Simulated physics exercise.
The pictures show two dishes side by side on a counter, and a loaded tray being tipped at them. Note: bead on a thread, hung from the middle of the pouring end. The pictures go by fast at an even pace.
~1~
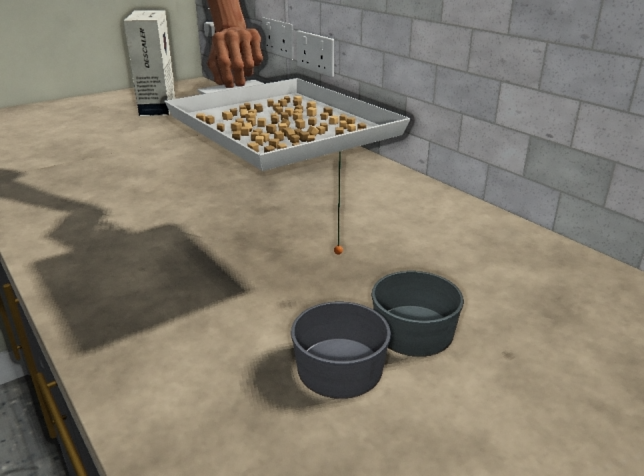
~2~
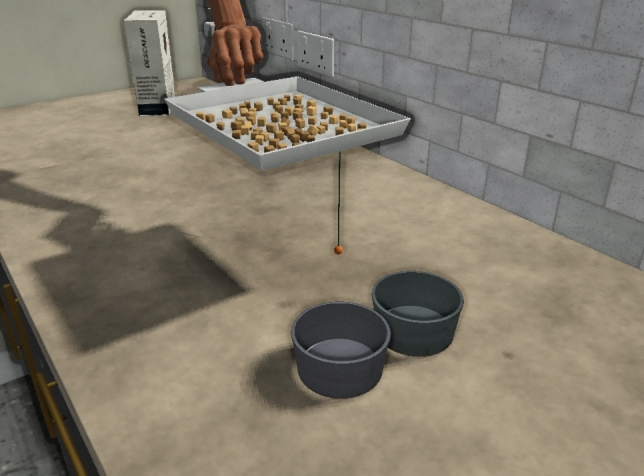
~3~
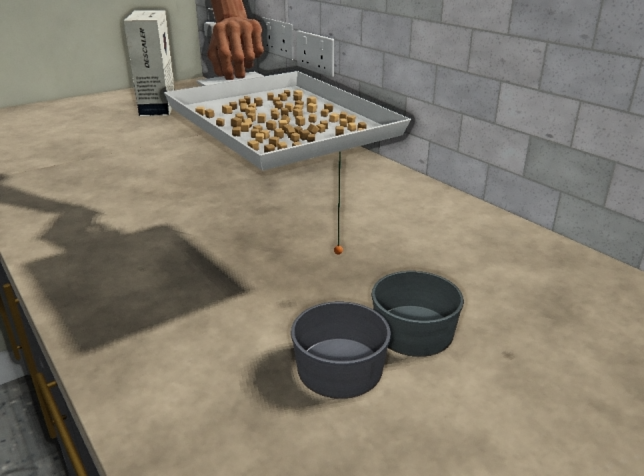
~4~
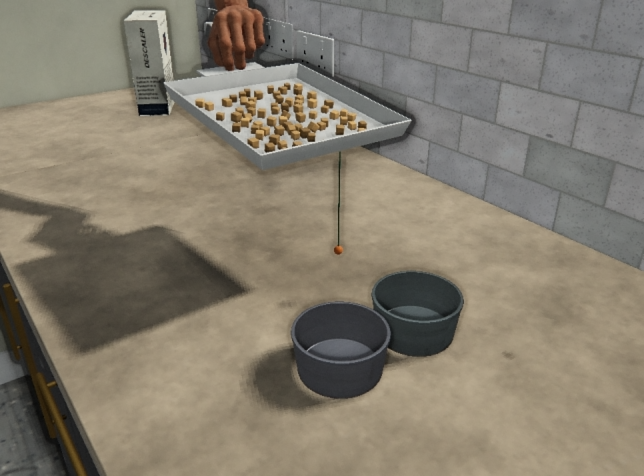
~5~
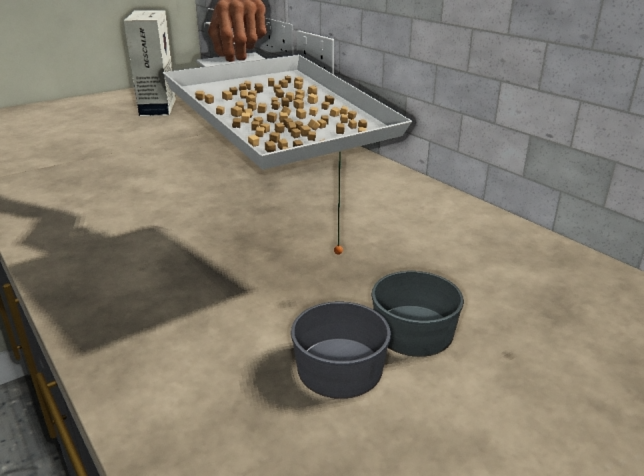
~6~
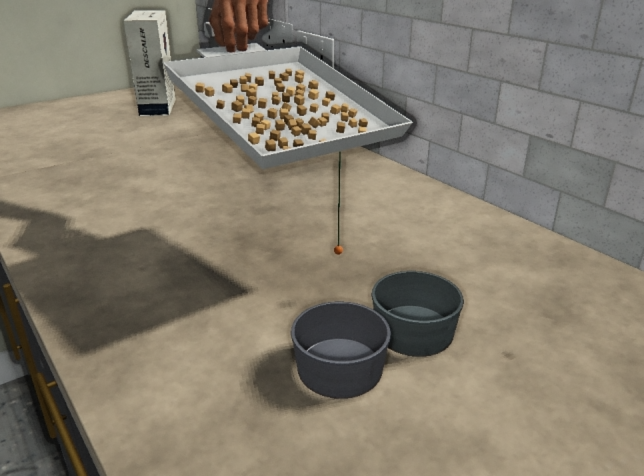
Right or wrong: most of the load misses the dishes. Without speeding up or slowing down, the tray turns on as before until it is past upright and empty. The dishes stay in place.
Right, the dishes get under half.
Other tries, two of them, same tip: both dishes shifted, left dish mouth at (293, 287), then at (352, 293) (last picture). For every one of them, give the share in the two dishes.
It would be roughly 30 per cent, followed by roughly 90 per cent.
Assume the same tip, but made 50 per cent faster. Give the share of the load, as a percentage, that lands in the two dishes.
I'd say 30 percent or thereabouts.
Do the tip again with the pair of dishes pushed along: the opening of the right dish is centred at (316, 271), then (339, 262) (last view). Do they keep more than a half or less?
For the two places in order: A minority share, a minority share.
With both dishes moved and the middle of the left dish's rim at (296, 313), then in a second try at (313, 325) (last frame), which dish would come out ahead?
The first time it is the dish to the right, and the second time it is the dish to the right.
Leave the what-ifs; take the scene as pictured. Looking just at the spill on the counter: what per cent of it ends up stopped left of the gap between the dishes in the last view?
About 50 percent.
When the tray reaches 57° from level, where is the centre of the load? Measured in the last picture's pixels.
The load is centred around (342, 127).
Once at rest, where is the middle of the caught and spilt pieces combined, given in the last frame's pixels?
Roughly at pixel (390, 309).
Soon, tray tipped steeply; all on the tray.
A while on, tray tipped right over; nearly all on the tray; a stray few outside both; a stray few in the air.
Towards the end, tray tipped past a quarter turn; a small part in the left dish; about a quarter in the right dish; about two thirds outside both.
Finally, tray tipped past a quarter turn; a small part in the left dish; about a quarter in the right dish; about two thirds outside both.
